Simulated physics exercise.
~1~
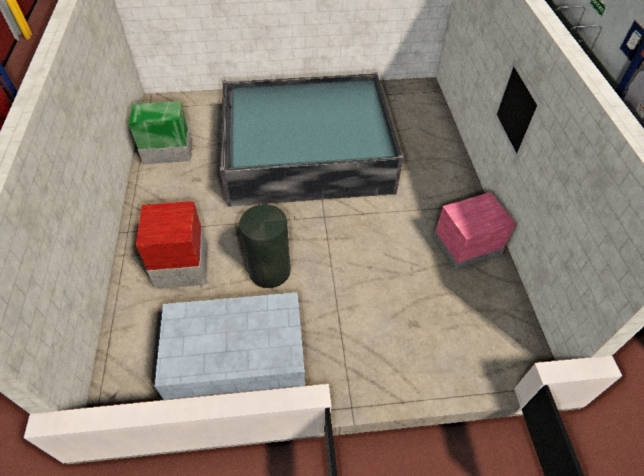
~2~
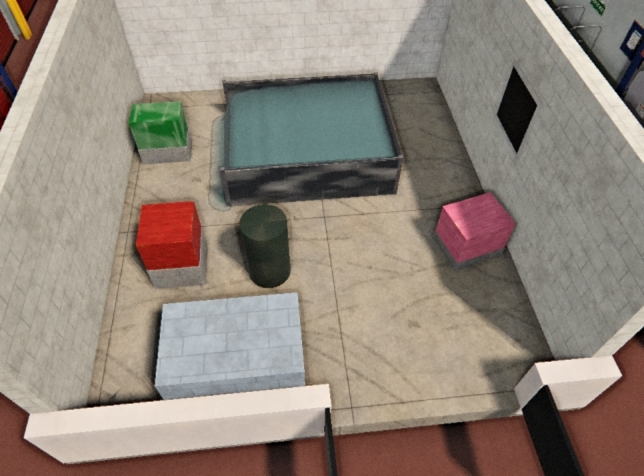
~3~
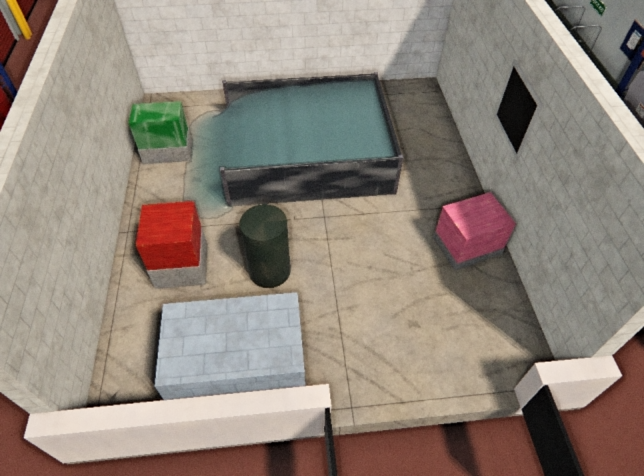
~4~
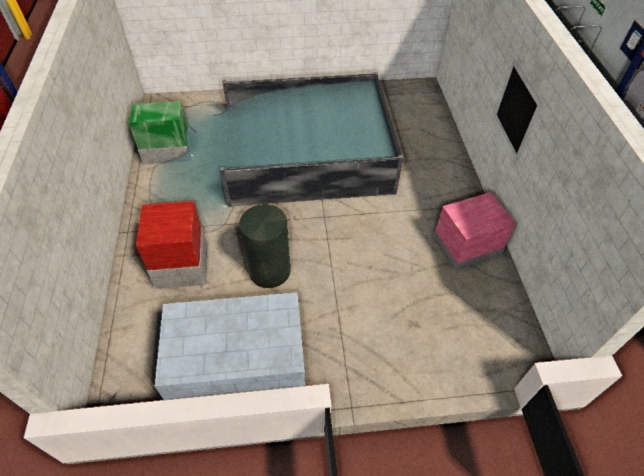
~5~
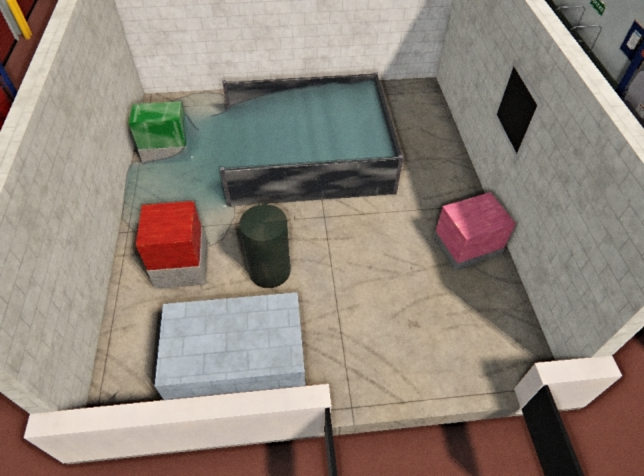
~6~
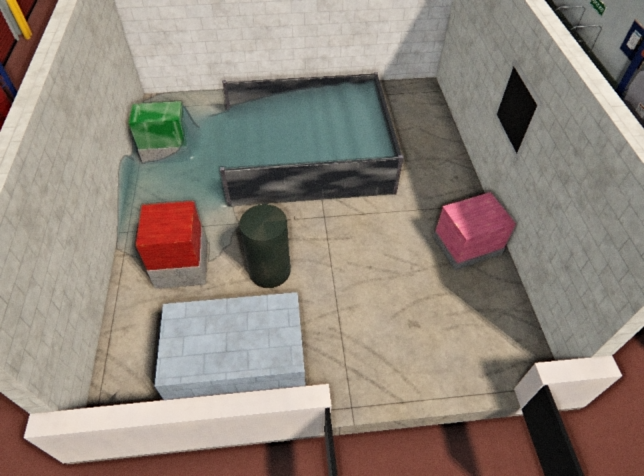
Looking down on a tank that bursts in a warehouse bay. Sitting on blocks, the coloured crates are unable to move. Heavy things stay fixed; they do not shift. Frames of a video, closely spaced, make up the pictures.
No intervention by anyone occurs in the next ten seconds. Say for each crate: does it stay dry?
Red crate: Yes, it stays dry; pink crate: No, it gets wet; green crate: No, it gets wet.
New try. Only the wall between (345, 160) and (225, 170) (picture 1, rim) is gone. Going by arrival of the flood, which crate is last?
The crate marked green, by my reading.
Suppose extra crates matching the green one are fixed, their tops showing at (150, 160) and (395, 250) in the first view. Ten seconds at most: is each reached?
For the first position it is reached; for the second it is missed.
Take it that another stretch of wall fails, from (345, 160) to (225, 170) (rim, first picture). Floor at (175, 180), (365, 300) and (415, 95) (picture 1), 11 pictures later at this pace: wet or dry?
First: Spared by the leak. Second: Reached by the flood. Third: Spared by the leak.
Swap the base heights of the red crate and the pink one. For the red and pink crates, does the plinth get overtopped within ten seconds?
My reading: The red one ends up wet, the pink one escapes it.
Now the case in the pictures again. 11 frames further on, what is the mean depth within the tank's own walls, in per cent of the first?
Estimate: Around 42 per cent.
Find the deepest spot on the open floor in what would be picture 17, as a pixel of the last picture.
I'd put it around (154, 97).
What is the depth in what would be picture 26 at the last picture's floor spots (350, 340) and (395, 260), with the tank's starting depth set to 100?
0 and 0 per cent respectively, roughly.
A moment on, water covers 20 % of the floor; the red crate water round its plinth, the pink crate not reached, the green crate water round its plinth.
Next, water covers 35 % of the floor; the red crate water round its plinth, the pink crate not reached, the green crate water round its plinth.
Then, water covers 55 % of the floor; the red crate water round its plinth, the pink crate not reached, the green crate water round its plinth.
Later, water covers 95 % of the floor; the red crate water round its plinth, the pink crate water round its plinth, the green crate water round its plinth.
In the end, water covers 100 % of the floor; the red crate stayed above the water, the pink crate was topped, the green crate was topped.
